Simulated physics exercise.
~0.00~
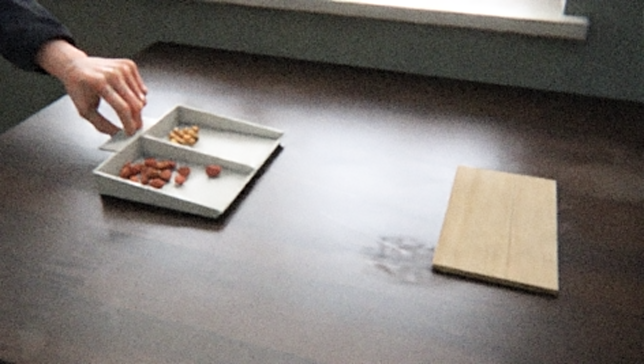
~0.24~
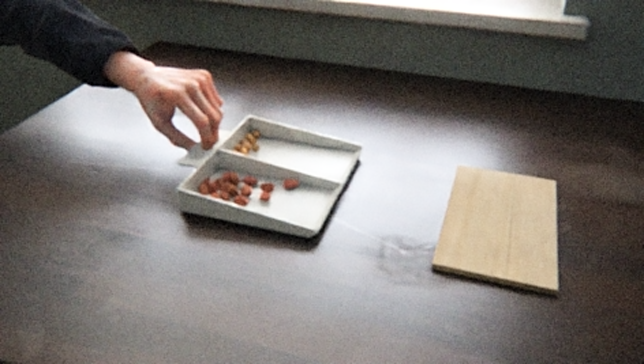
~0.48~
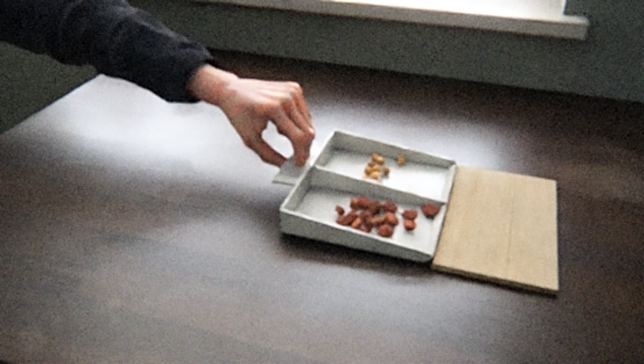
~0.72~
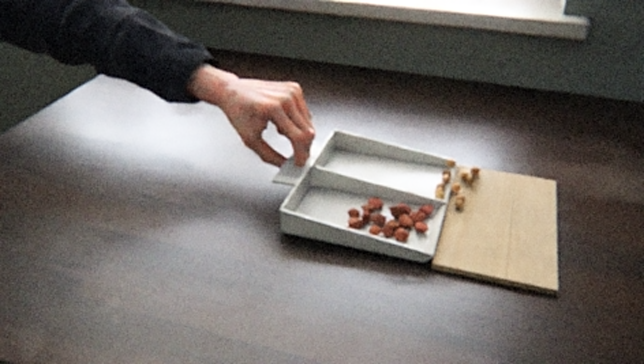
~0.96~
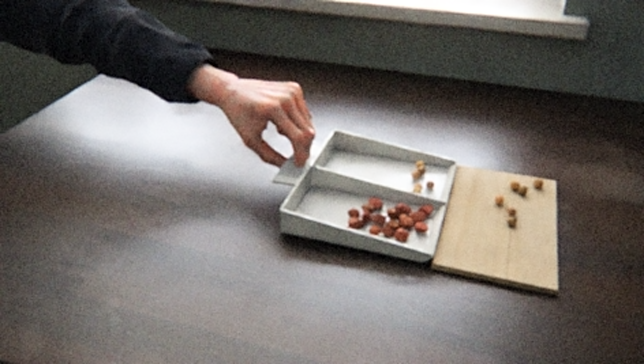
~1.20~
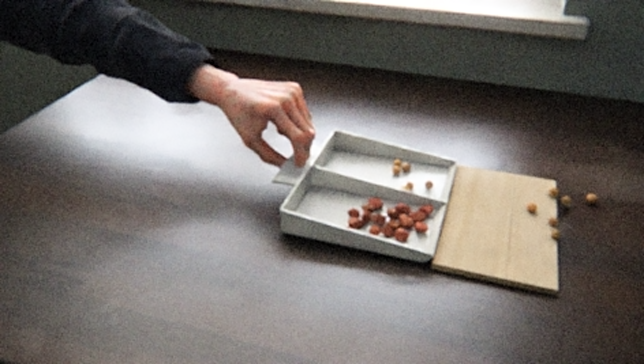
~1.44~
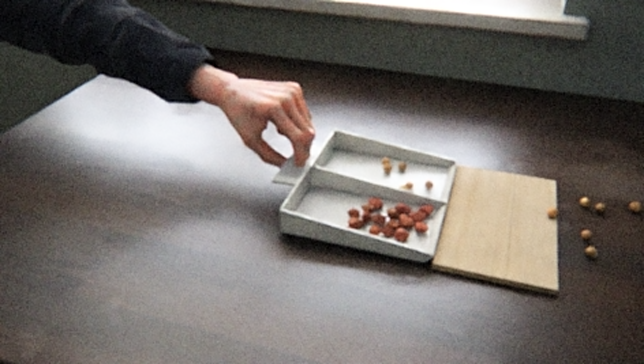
A shallow two-part tray, pushed right across a dark table by a hand, stops against a flat wooden board; the reddish pieces slide forward but stay inside, while some tan pieces spill over the board onto the table beyond and others remain in the tray.
